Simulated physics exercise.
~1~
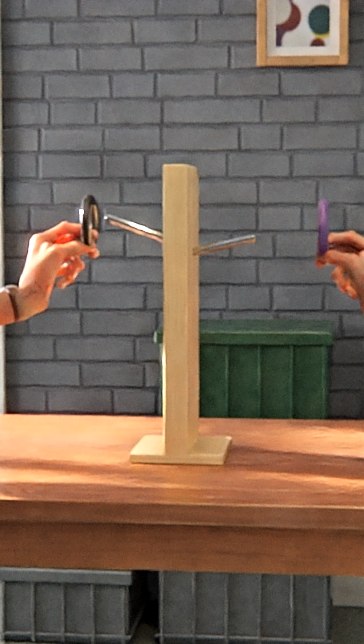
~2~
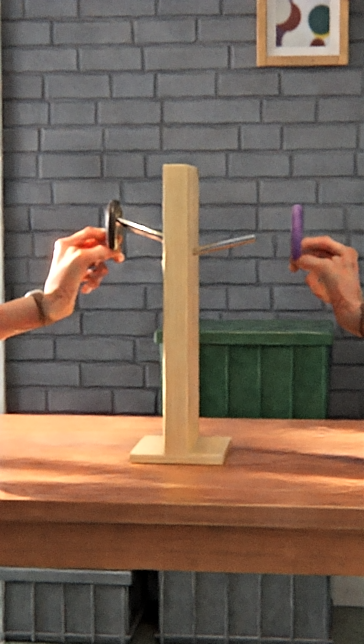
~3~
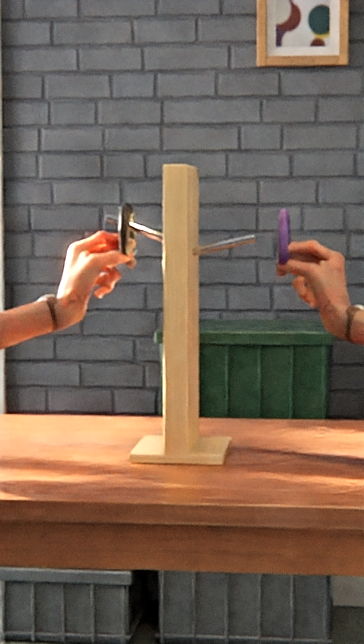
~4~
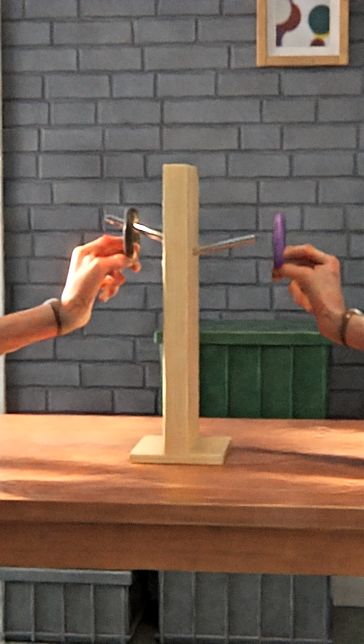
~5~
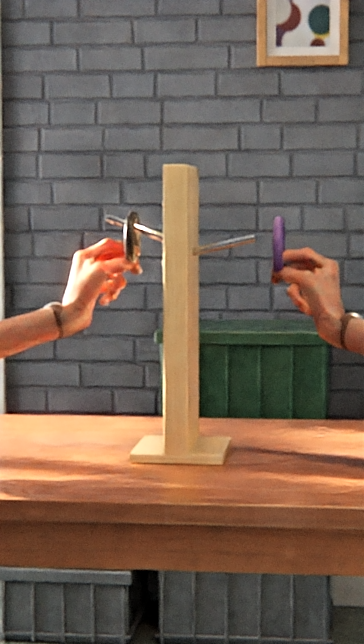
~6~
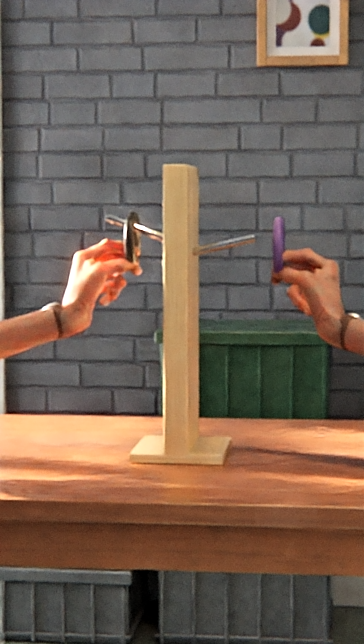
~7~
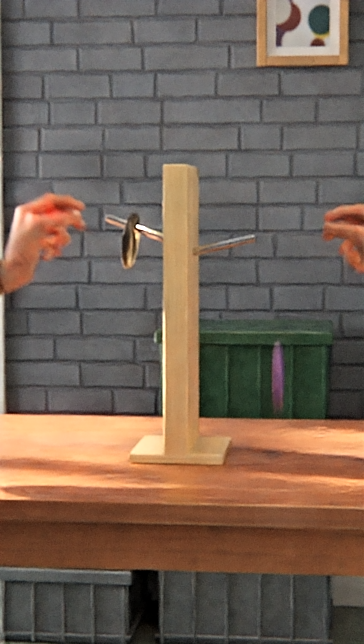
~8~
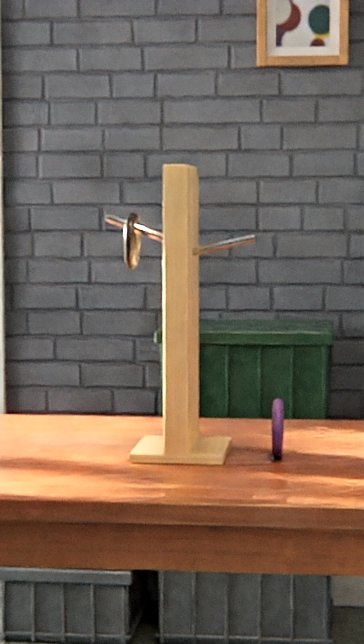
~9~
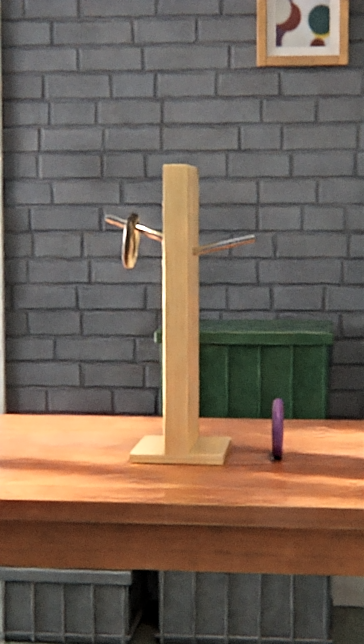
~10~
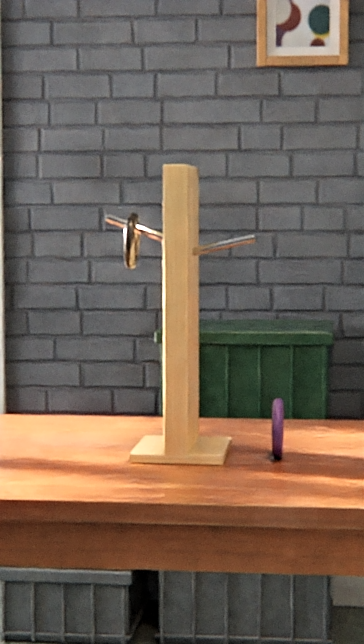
To begin with, two hands hold rings of tape on either side of a wooden peg stand on a table, a black one at left and a purple one at right. The hands move inward, and the black tape passes over the left peg while the purple tape stops just beyond the tip of the right peg. Both are held there briefly. Then the hands let go and draw back, and the purple tape falls. It ends standing on edge on the table, while the black tape stays hanging from the left peg.
